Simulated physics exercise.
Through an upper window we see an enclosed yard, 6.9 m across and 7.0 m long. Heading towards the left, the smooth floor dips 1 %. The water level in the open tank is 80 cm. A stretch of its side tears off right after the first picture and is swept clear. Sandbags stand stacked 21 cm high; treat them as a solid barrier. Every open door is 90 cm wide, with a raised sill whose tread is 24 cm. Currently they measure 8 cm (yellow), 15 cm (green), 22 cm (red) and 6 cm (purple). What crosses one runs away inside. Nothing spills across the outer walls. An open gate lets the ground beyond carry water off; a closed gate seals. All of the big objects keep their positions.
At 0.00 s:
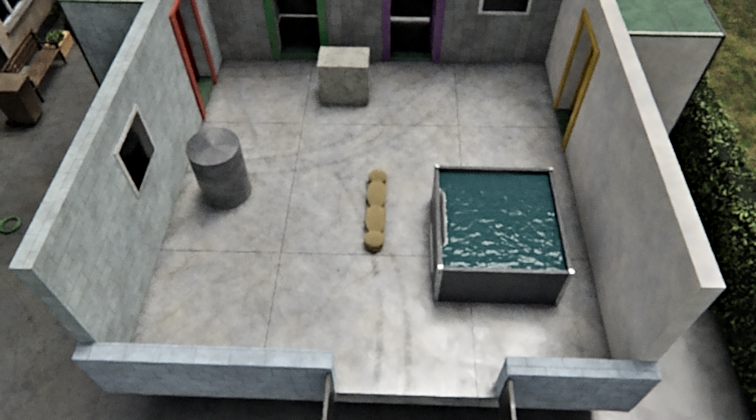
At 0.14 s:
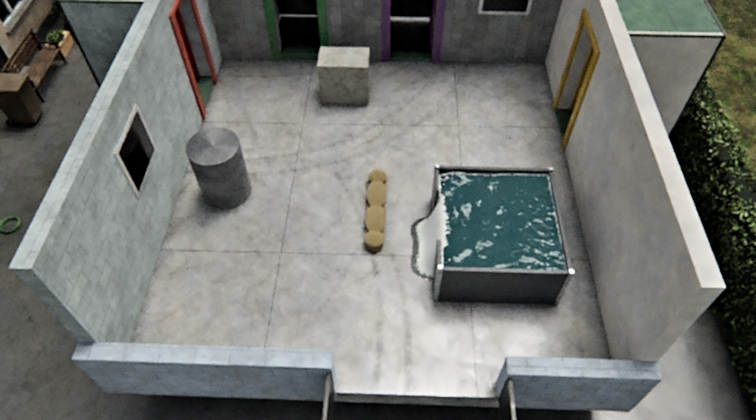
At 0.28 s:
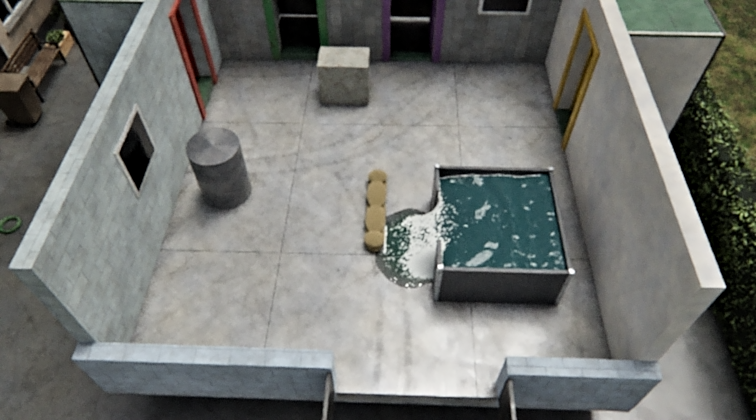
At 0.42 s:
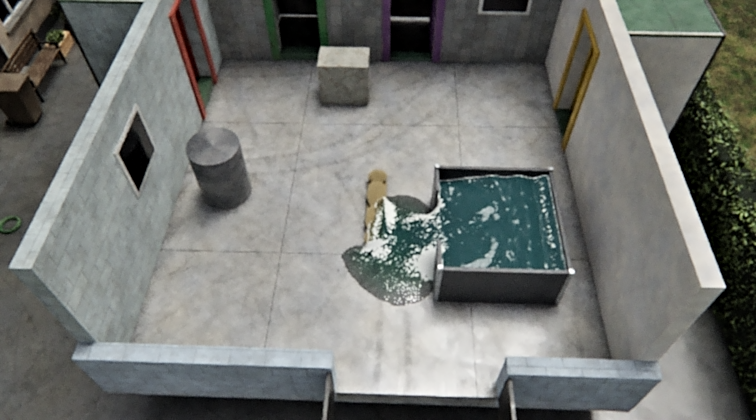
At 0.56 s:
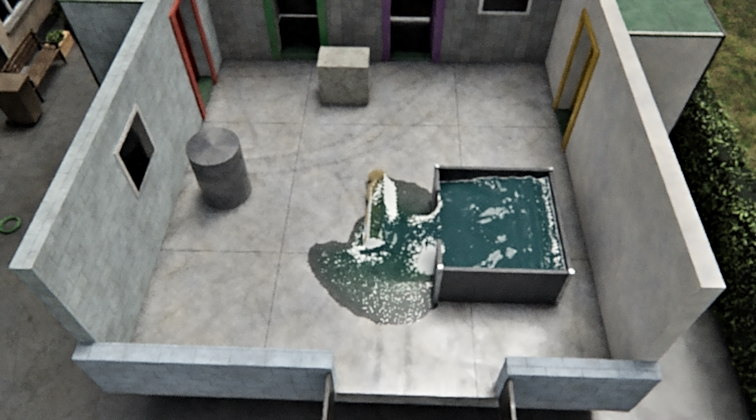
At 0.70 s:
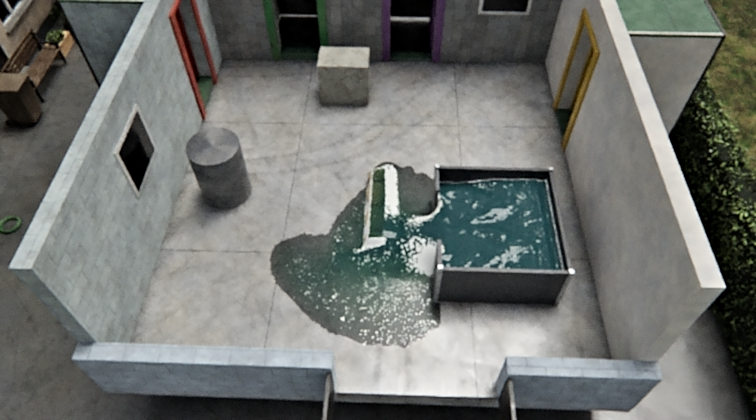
To begin with, teal water sits still in an open tank inside a walled yard, beside a short row of sandbags. Then water bursts from the tank's left side and spreads across the floor to the sandbags. It washes over and around them, widening leftward and toward the front into a broad, foamy pool.
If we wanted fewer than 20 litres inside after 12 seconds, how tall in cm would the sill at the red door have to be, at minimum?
It would need to be around 7 cm tall.
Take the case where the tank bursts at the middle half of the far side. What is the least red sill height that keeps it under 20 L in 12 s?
Then the minimum is about 11.0 cm.
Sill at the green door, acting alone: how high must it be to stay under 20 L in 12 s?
The green door needs around 6.5 cm.
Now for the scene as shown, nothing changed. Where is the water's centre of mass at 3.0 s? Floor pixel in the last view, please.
Approximately (368, 239).
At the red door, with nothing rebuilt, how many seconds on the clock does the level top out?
I'd say near 8.5 seconds.
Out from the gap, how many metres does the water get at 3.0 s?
Front distance: Approx. 5.8 m.
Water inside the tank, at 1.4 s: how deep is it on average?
I'd put it near 49 cm.
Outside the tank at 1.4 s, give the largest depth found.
About 40 cm at most.
After 1.4 s water covers 35 % of the floor, deepest (40 cm) near (427, 249); it has not reached the red door.
After 3.0 s water covers 65 % of the floor, deepest (32 cm) near (394, 239); 6 cm at the red door, 0 litres in over its 22 cm sill.
After 12.0 s water covers 85 % of the floor, deepest (10 cm) near (123, 368); 8 cm at the red door, 0 litres in over its 22 cm sill.
At the red door as built, the water arrived by 2.9 s and peaked near 11 cm at 8.4 s.
With a sill of 6.5 cm, 27 litres would have come in within the 12 s; with 8.5 cm, 8 litres. So under 20 litres takes about 7 cm.
